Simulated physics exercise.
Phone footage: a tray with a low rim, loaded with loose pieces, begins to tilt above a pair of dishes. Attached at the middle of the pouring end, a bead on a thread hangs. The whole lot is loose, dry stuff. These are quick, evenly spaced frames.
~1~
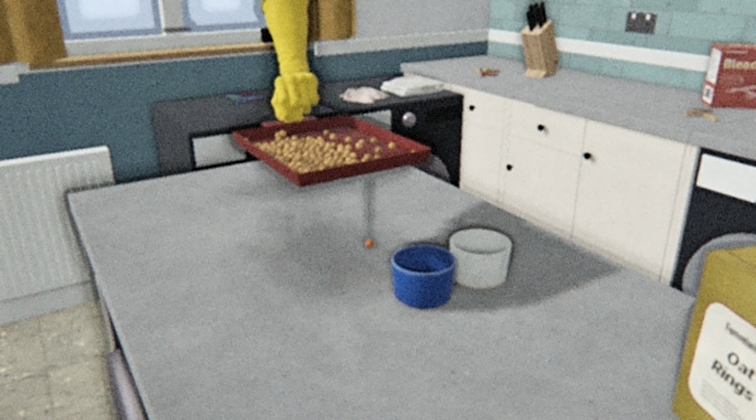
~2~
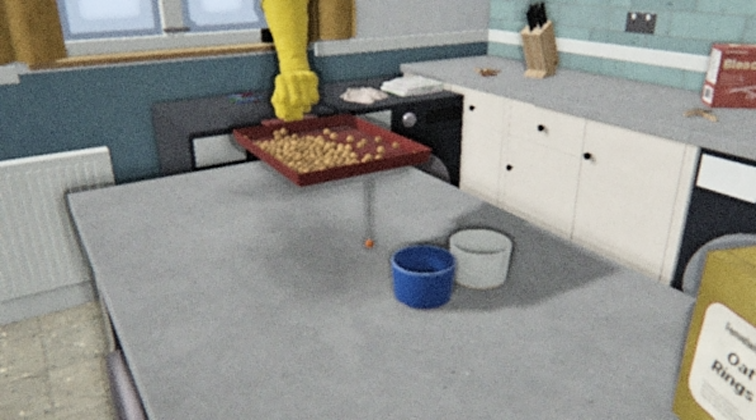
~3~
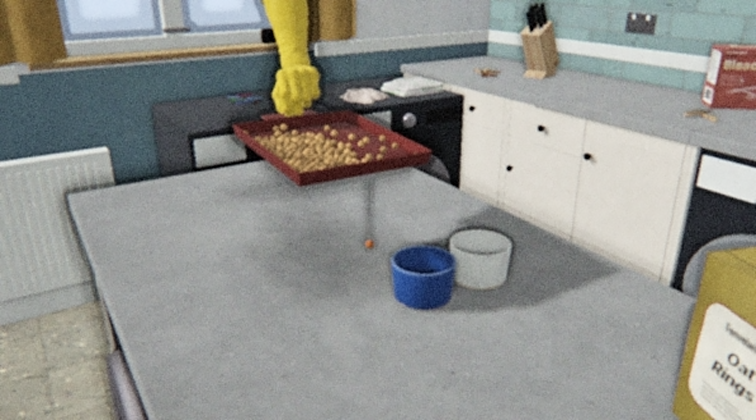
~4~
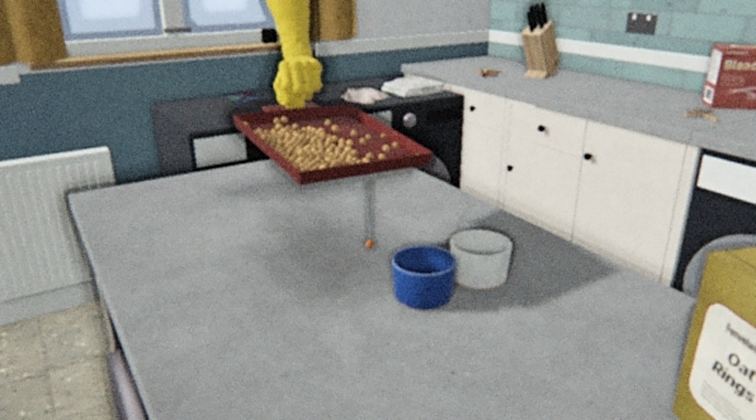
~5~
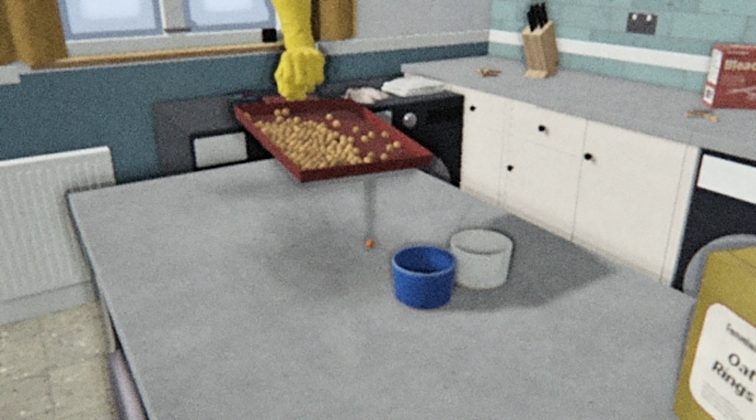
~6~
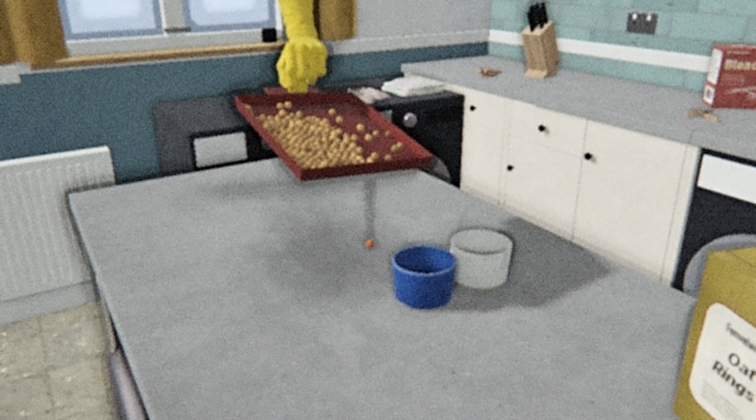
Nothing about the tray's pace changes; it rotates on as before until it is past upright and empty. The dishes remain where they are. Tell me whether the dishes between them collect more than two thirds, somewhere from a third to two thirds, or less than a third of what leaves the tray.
The catch totals from the one-third mark to the two-thirds mark.
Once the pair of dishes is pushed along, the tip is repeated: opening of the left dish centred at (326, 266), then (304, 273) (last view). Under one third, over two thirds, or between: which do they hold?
Trial 1 - less than a third. Trial 2 - under a third.
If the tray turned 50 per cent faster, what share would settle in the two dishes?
Close to 50 in a hundred.
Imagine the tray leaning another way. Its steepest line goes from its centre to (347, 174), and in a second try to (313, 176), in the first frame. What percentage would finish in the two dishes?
I'd say some 10 in a hundred at first, then 0 in a hundred.
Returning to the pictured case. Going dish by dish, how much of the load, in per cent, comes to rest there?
Result - left dish: 50 %; right dish: 10 %.
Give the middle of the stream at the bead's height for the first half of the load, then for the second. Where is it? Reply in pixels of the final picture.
Around (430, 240) and then (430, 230).
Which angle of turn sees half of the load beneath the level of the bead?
That happens at close to 85 degrees.
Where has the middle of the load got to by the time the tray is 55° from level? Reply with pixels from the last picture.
Somewhere around pixel (377, 146) in the last picture.
Just after the last frame, tray tipped steeply; almost all on the tray; just a few in the air.
A moment on, tray tipped right over; roughly a quarter on the tray; roughly a third in the left dish; about a tenth in the right dish; roughly a quarter outside both; about a tenth in the air.
Further on, tray tipped past a quarter turn; roughly half in the left dish; about a tenth in the right dish; roughly half outside both.
When it is over, tray tipped past a quarter turn; roughly half in the left dish; about a tenth in the right dish; roughly half outside both.
